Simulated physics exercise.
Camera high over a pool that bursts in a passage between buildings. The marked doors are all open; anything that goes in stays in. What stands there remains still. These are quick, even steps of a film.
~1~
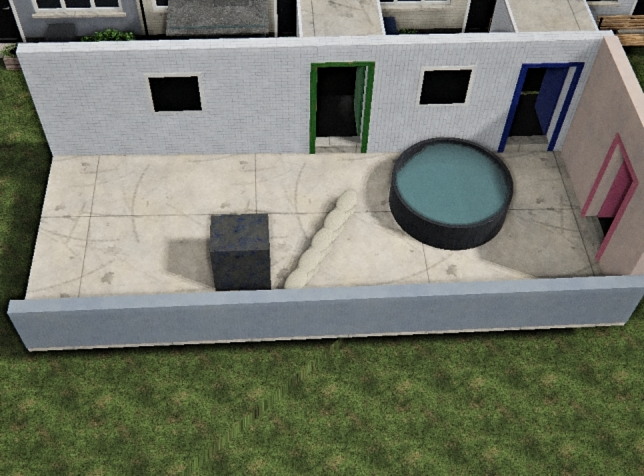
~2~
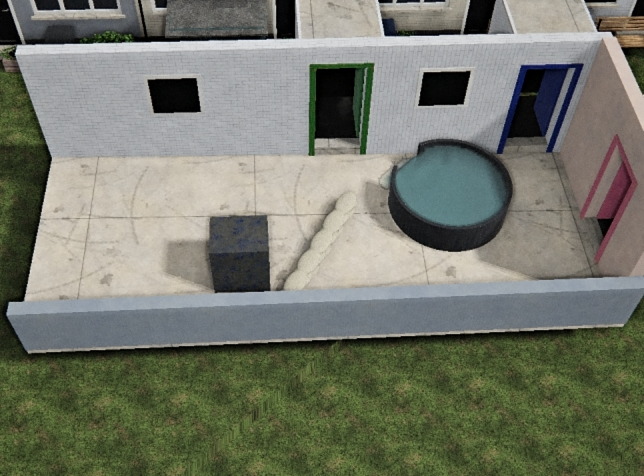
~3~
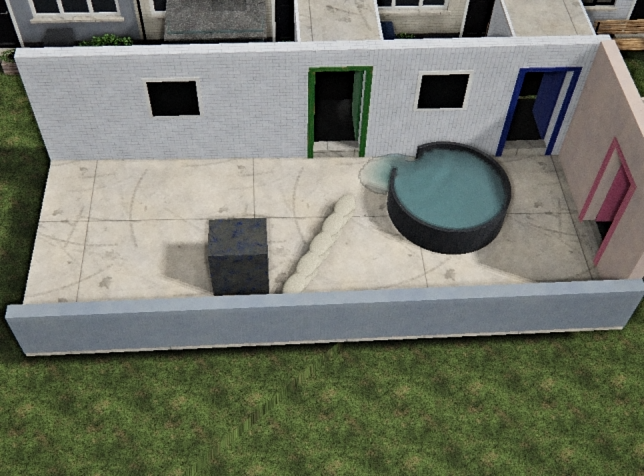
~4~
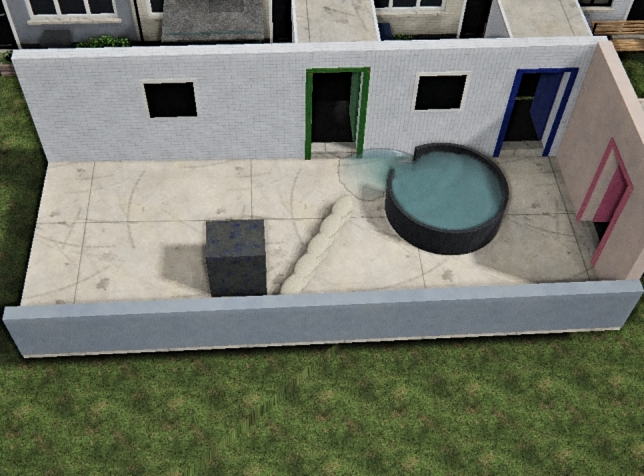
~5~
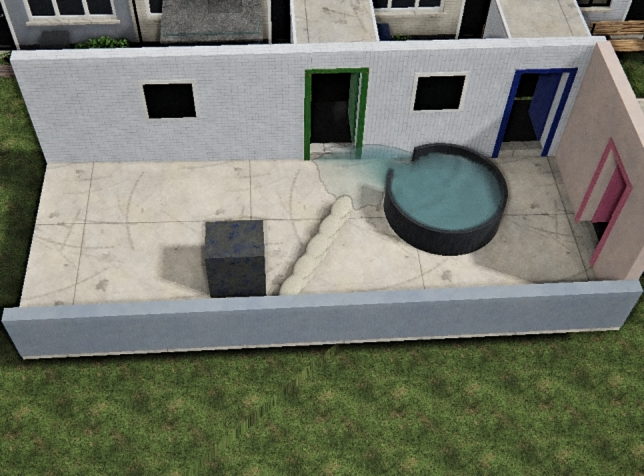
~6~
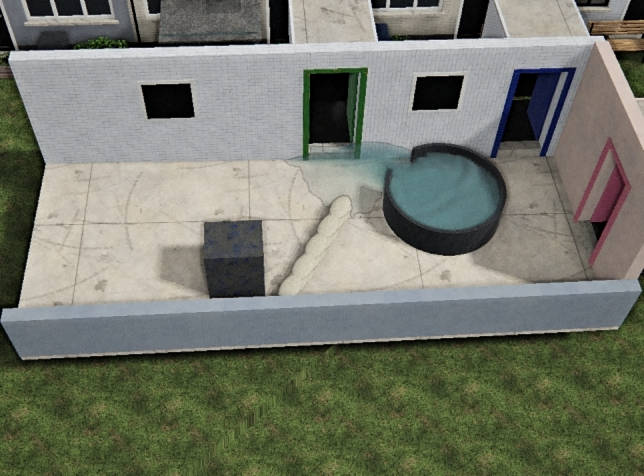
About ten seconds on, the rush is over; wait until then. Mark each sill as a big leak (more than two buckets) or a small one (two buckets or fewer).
Green door: Small; pink door: Small; blue door: Small.
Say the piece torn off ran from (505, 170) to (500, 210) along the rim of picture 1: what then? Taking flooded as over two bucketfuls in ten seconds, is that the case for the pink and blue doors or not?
Pink: Exceeds it; blue: Falls short.
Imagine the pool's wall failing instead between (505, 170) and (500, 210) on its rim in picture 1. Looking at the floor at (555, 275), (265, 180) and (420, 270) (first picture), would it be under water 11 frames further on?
Sequence of results: Reached by the flood, missed by the flood, missed by the flood.
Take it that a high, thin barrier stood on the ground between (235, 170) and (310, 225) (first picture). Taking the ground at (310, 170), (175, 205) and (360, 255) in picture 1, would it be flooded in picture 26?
Outcome per location, in sequence: Soaking, soaking, unsoaked.
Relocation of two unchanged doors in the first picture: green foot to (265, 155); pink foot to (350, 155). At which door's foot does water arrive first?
Answer: The one in pink.
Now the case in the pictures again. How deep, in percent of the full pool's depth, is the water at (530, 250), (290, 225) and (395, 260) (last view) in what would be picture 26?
Depths of roughly 0, 4 and 0 per cent.
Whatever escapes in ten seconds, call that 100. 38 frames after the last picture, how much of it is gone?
Share gone by then: About 65 %.
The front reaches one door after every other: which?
Answer: The pink-painted one.
A moment on, water covers 15 % of the floor; the green door under two buckets in, the pink door not reached, the blue door not reached.
Next, water covers 35 % of the floor; the green door under two buckets in, the pink door not reached, the blue door wet at the sill, nothing in.
Then, water covers 60 % of the floor; the green door under two buckets in, the pink door wet at the sill, nothing in, the blue door wet at the sill, nothing in.
Later, water covers 75 % of the floor; the green door under two buckets in, the pink door wet at the sill, nothing in, the blue door wet at the sill, nothing in.
In the end, water covers 80 % of the floor; the green door under two buckets in, the pink door wet at the sill, nothing in, the blue door wet at the sill, nothing in.
